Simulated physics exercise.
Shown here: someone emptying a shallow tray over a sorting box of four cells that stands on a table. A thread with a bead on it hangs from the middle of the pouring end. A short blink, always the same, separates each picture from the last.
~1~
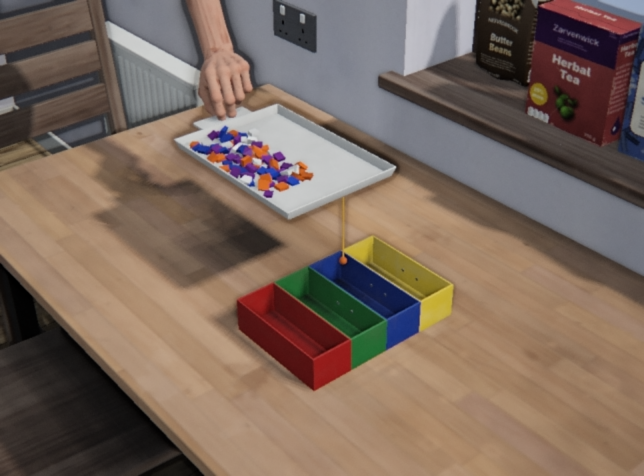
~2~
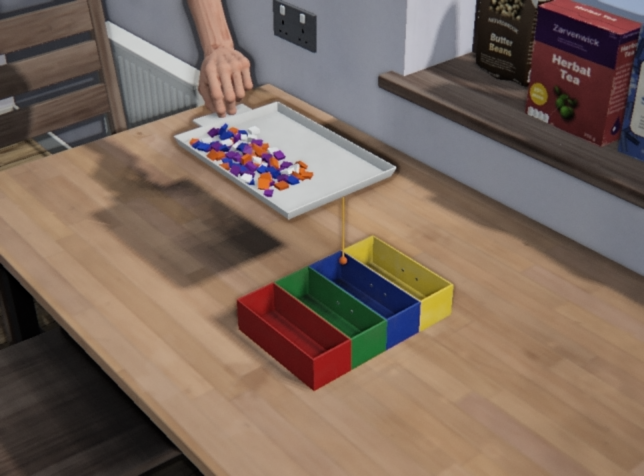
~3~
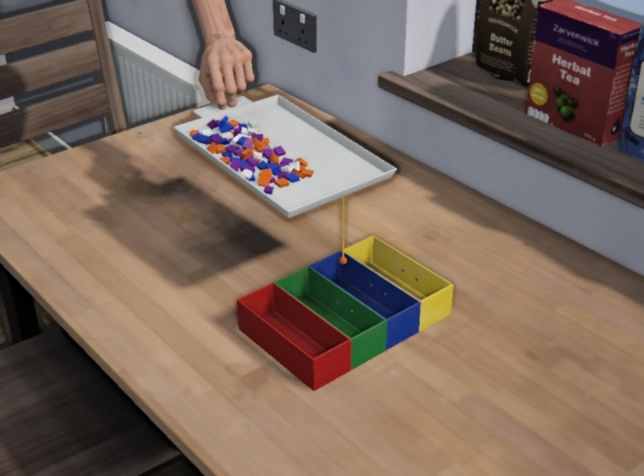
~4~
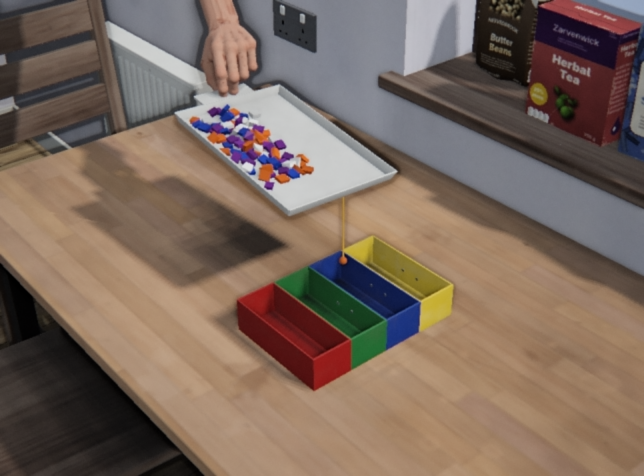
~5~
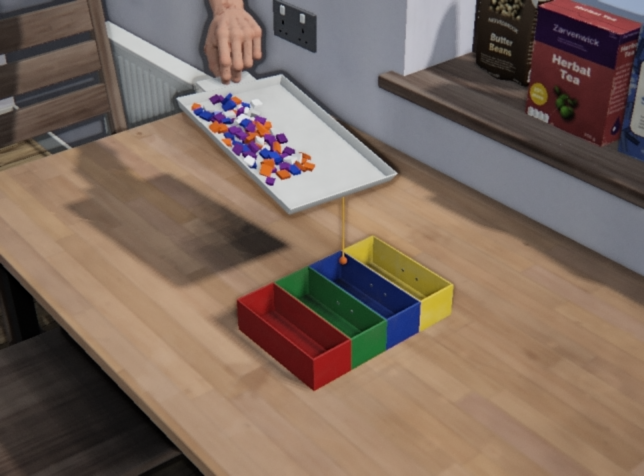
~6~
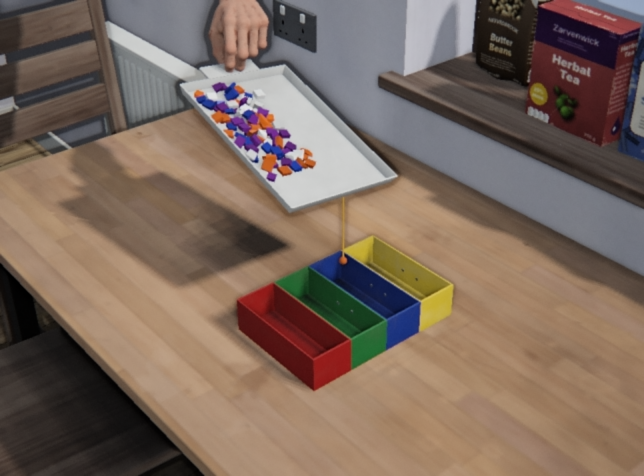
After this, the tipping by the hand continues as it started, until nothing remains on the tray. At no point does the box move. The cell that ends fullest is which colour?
It is the yellow cell.
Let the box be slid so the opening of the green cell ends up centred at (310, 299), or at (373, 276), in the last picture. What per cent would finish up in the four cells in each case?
You'd see around 60 per cent and then around 100 per cent.
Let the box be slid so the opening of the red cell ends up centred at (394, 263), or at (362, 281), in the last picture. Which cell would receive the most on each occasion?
The red cell, then the cell in green.
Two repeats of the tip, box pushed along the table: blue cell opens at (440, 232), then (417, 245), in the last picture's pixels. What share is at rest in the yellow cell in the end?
Trial 1 around 0 percent, trial 2 around 0 percent.
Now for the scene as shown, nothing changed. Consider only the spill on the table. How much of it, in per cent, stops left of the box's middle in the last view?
I'd say some 0 in a hundred.
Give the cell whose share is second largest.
That one is the blue one.
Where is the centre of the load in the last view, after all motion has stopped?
Near pixel (408, 294).
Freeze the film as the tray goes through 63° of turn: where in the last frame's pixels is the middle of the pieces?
Roughly at (362, 180).
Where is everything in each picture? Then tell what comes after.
In the first frame, corners of the pouring end (289, 210) and (391, 167), level; middle of the load (251, 159), mosaic tiles; bead on its thread (343, 261); red cell (332, 362); green cell (369, 342); blue cell (403, 323); yellow cell (436, 305).
In the second frame, corners of the pouring end (289, 210) and (391, 167), level; middle of the load (251, 157).
In the third frame, corners of the pouring end (289, 209) and (392, 168), tipped barely, lowest at the right corner; middle of the load (251, 152).
In the fourth frame, corners of the pouring end (290, 207) and (392, 170), tipped a little, lowest at the right corner; middle of the load (252, 144).
In the fifth frame, corners of the pouring end (291, 206) and (392, 172), tipped a little, lowest at the right corner; middle of the load (254, 136).
In the sixth frame, corners of the pouring end (293, 205) and (393, 174), tipped clearly, lowest at the right corner; middle of the load (256, 128); red cell (332, 362); green cell (369, 342); blue cell (403, 323); yellow cell (436, 305).
Just after the last frame, tray tipped steeply; the larger part on the tray; roughly a quarter falling or outside the box.
A moment on, tray tipped past a quarter turn; about a tenth on the tray; roughly half in the yellow cell; about a tenth in the blue cell; roughly a third falling or outside the box.
Further on, tray tipped past a quarter turn; roughly two thirds in the yellow cell; about a tenth in the blue cell; roughly a quarter falling or outside the box.
When it is over, tray tipped past a quarter turn; roughly two thirds in the yellow cell; about a tenth in the blue cell; not one in the red cell; not one in the green cell; roughly a quarter outside the box.
